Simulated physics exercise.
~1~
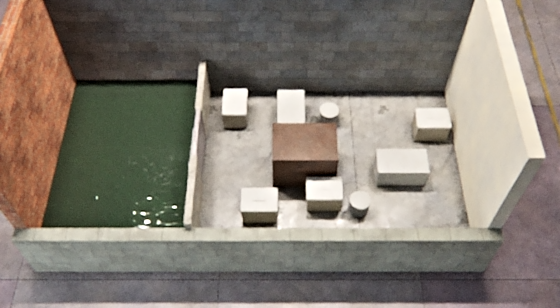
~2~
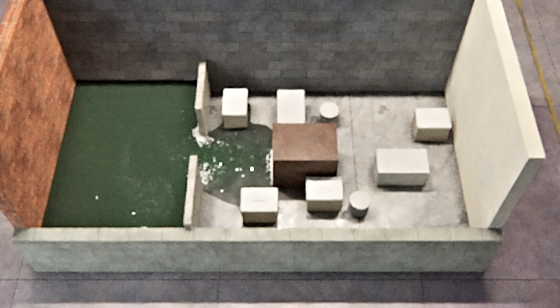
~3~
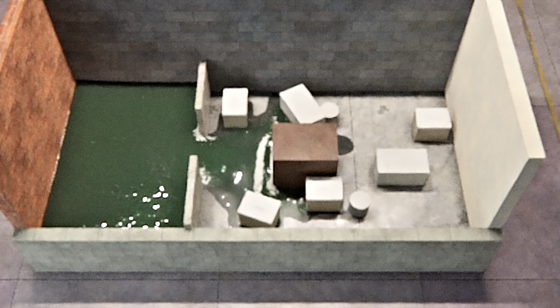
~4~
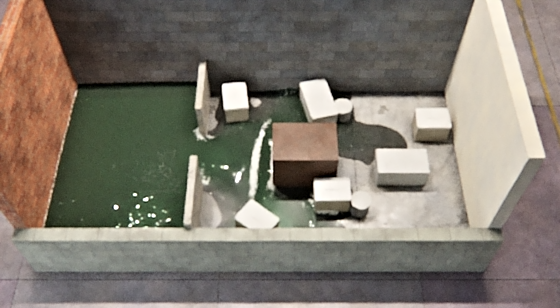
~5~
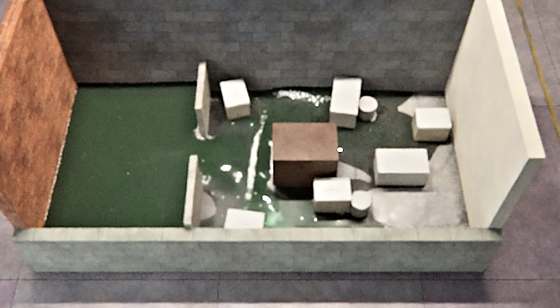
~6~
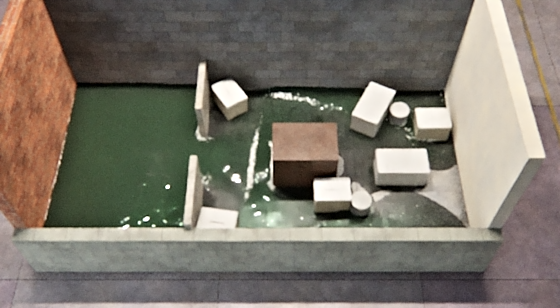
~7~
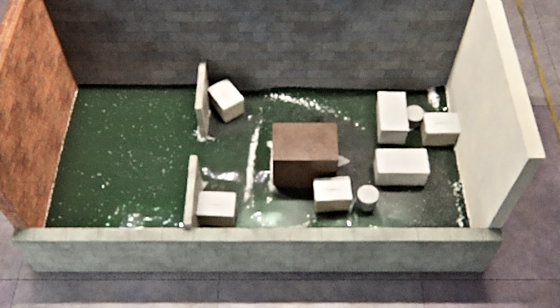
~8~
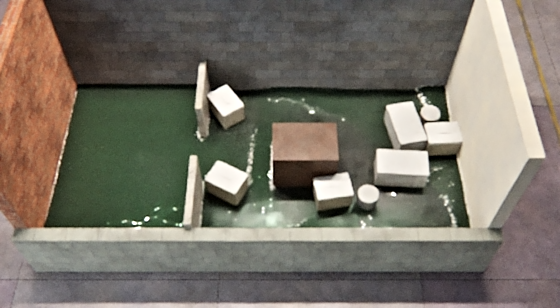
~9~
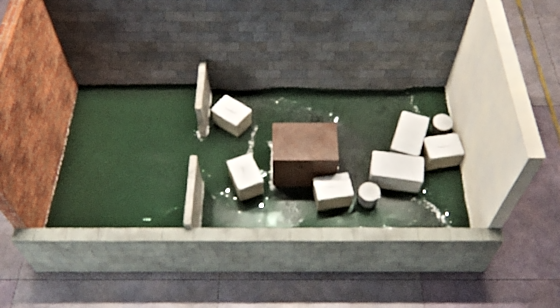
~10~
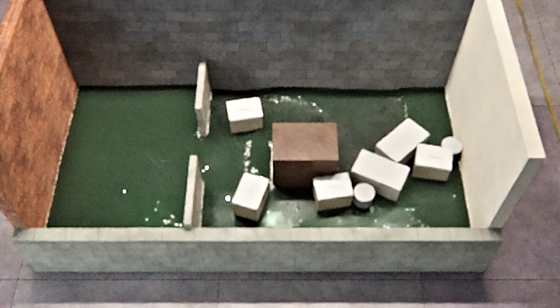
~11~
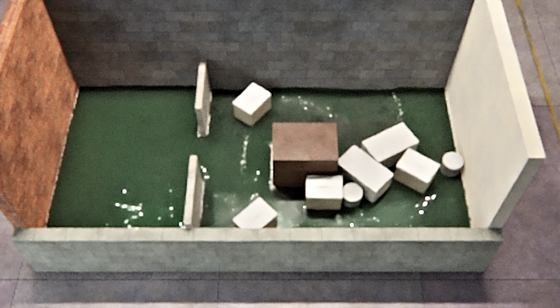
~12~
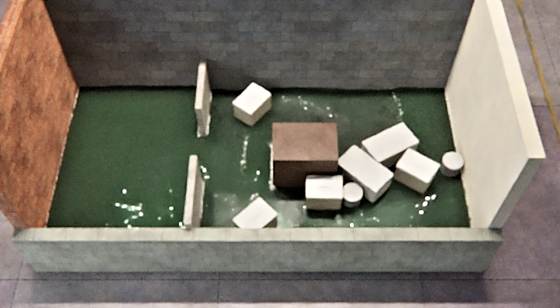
Green water spreads through a gap into the next room, shifting pale blocks around a brown box.
